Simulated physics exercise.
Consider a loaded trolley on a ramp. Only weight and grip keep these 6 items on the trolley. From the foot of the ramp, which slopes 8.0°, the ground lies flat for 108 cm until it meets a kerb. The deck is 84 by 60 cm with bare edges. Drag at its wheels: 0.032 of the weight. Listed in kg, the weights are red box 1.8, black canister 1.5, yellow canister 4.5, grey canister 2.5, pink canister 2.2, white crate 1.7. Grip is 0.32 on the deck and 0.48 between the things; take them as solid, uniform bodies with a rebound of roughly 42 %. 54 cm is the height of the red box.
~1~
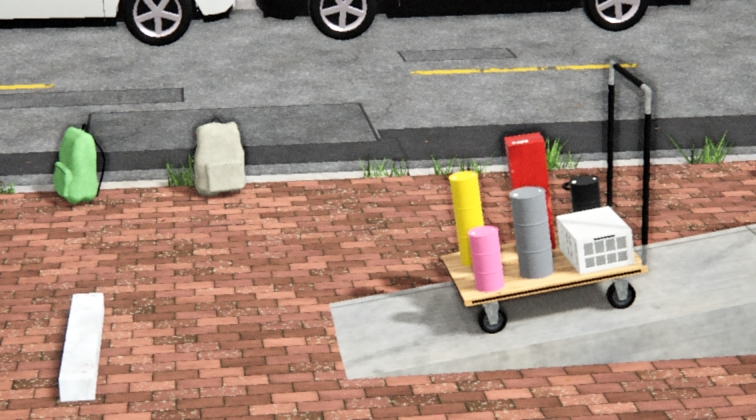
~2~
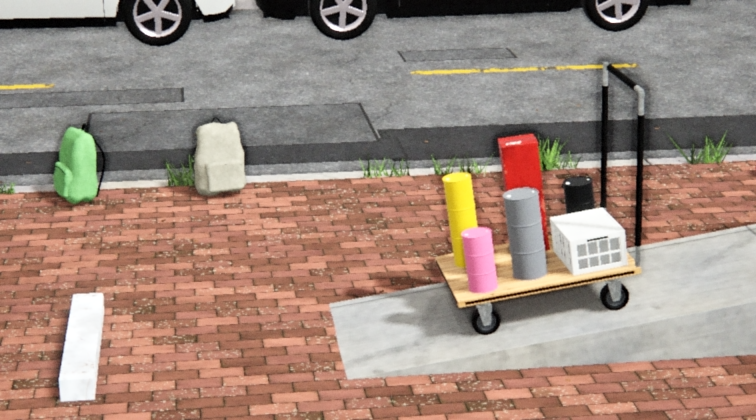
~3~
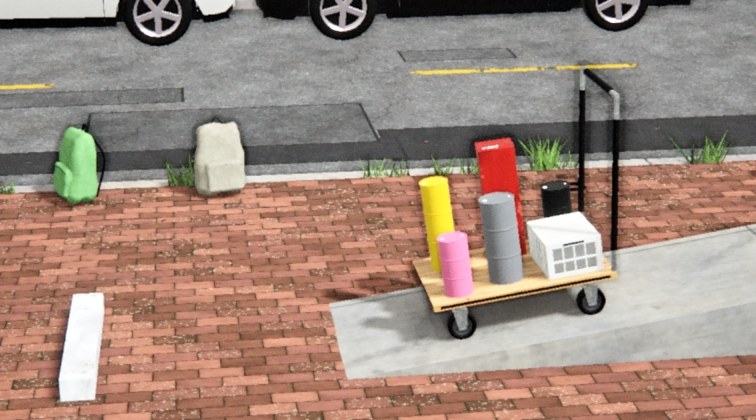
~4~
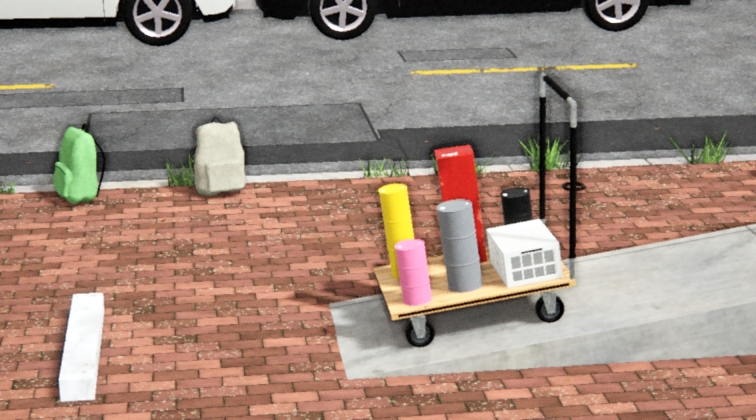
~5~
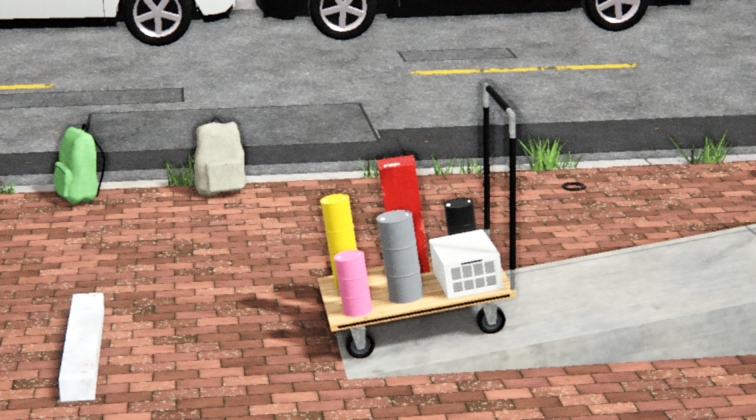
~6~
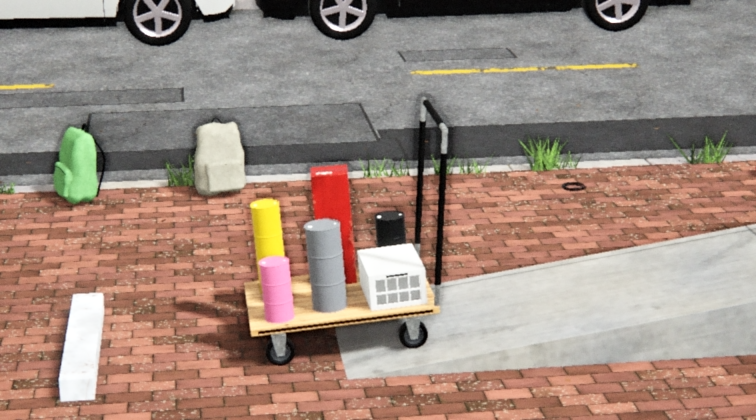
A flat wooden trolley with a black upright handle at its right end rolls leftward down a pale ramp and onto red brick paving, picking up speed while the camera stays still. It carries yellow, pink, grey and black canisters, a tall red box and a white crate. Seen from slightly above, green and beige bags stand at left near the kerb, with parked vehicles beyond.
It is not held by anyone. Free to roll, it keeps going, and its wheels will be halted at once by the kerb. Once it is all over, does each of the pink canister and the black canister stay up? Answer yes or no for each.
Pink canister: No, it goes over. Black canister: Yes, it stays up.
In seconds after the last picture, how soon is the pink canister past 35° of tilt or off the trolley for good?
It happens near 0.7 s.
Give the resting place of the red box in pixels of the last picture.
It ends up near (135, 240).
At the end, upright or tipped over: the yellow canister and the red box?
Final state - yellow canister: Goes over; red box: Remains on its base.
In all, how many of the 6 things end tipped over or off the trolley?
Total: 2.
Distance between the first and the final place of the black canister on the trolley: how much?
Displacement: Approx. 22 cm.
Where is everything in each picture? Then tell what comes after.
In the first frame, 166 cm left to run; pink canister (487, 259); black canister (587, 209).
In the second frame, 163 cm left to run; grey canister (525, 234); white crate (588, 241).
In the third frame, 152 cm left to run; red box (501, 199); yellow canister (439, 224).
In the fourth frame, 133 cm left to run; grey canister (460, 246); white crate (524, 253).
In the fifth frame, 106 cm left to run; red box (404, 216); yellow canister (342, 242).
In the sixth frame, 72 cm left to run; pink canister (277, 290); black canister (392, 244).
Then, 0.60 s after the last picture, trolley at the kerb; pink canister slid 4 cm near (100, 299); black canister slid 4 cm near (228, 261); yellow canister slid 4 cm.
Then, 0.70 s after the last picture, trolley at the kerb; pink canister slid 13 cm near (79, 300); black canister slid 13 cm near (208, 262); yellow canister tipped 3° from how it sat.
Then, 0.90 s after the last picture, trolley at the kerb; yellow canister and pink canister now off the trolley; black canister slid 22 cm near (189, 263); red box tipped 5° from how it sat.
Then, 1.20 s after the last picture, trolley at the kerb; black canister slid 22 cm near (188, 263); white crate slid 22 cm; grey canister slid 22 cm.
At rest, off the trolley and tipped over, yellow canister and pink canister; not toppled but over 10 cm from the start, red box, black canister, grey canister and white crate. Seen from the same camera at the end, pink canister near (31, 360), black canister near (188, 263).
